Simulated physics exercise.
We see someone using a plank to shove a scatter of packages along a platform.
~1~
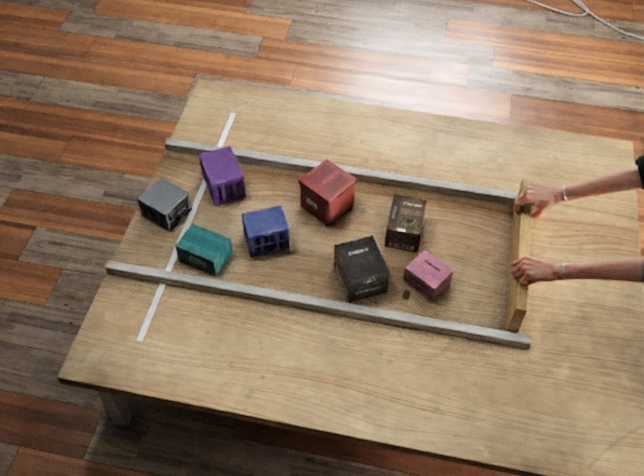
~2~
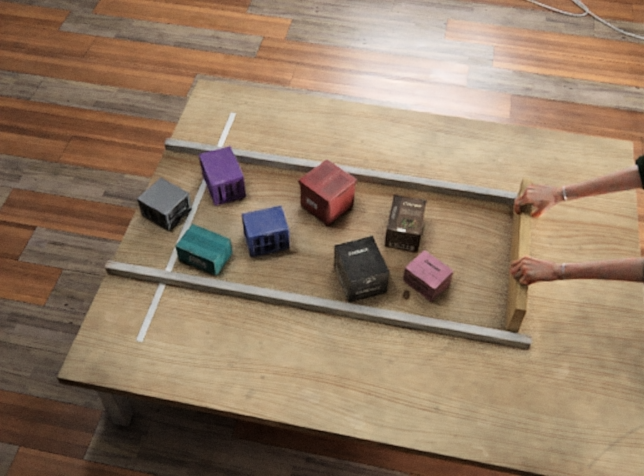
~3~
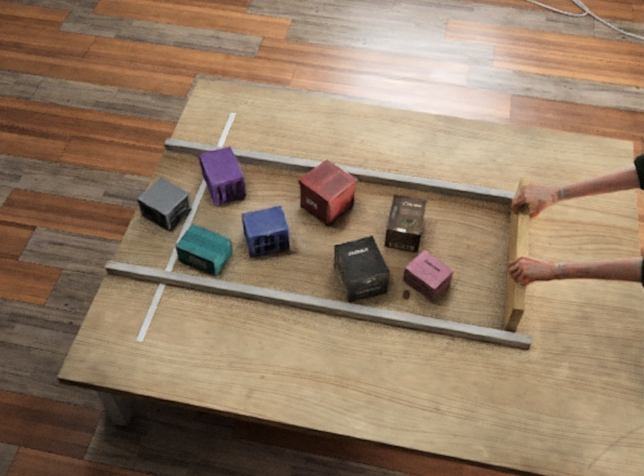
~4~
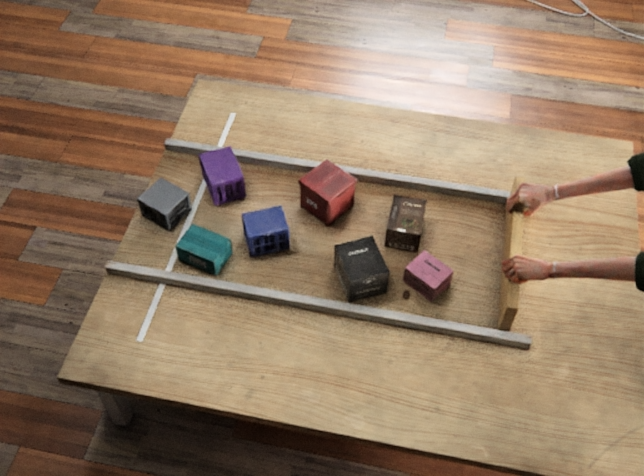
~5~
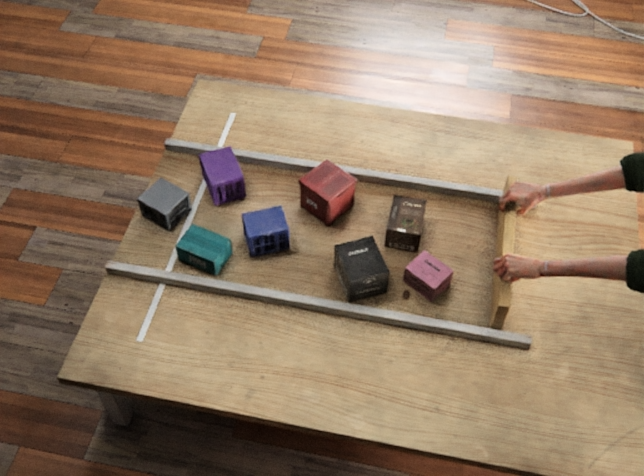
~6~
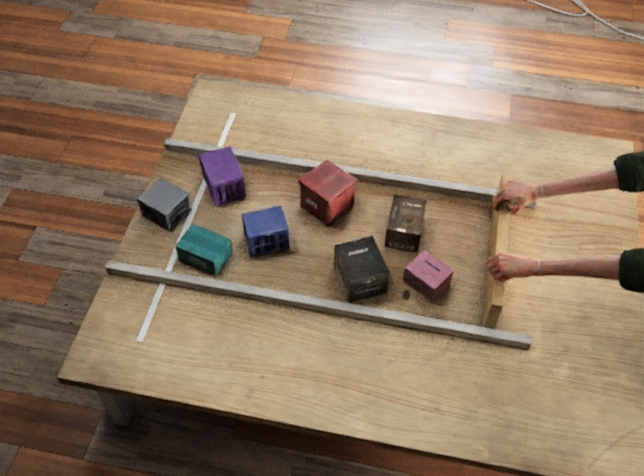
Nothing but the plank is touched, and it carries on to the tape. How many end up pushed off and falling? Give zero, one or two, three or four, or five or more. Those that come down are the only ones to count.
Three or four fall.
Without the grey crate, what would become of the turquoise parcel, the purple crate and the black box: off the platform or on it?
Here's how it goes: The turquoise parcel ends up down, the purple crate ends up down, and the black box is still up there.
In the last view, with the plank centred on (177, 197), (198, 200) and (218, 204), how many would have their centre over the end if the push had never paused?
The counts: 5, 3 and 3.
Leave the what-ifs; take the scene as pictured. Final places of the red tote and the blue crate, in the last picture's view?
Result: One at about (153, 161), the other at about (135, 201).
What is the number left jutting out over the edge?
I'd put it at 3.
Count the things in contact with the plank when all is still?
2 of them.
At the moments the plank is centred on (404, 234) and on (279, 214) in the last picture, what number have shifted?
I count 3 first and 7 after.
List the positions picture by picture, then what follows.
The first frame shows grey crate (165, 204); purple crate (222, 176); turquoise parcel (204, 249); plank (520, 254); tape (192, 213).
The second frame shows purple crate (222, 176); plank (520, 254).
The third frame shows turquoise parcel (204, 249); brown box (406, 223).
The fourth frame shows grey crate (165, 204); blue crate (266, 231).
The fifth frame shows purple crate (222, 176); red tote (328, 193).
The sixth frame shows grey crate (165, 204); purple crate (222, 176); turquoise parcel (204, 249); plank (498, 250); tape (192, 213).
Early on, none off yet; grey crate at rest near (165, 204); purple crate at rest near (222, 176); turquoise parcel at rest near (204, 249).
Finally, the number that fall off is three or four; lost, turquoise parcel, purple crate and grey crate.
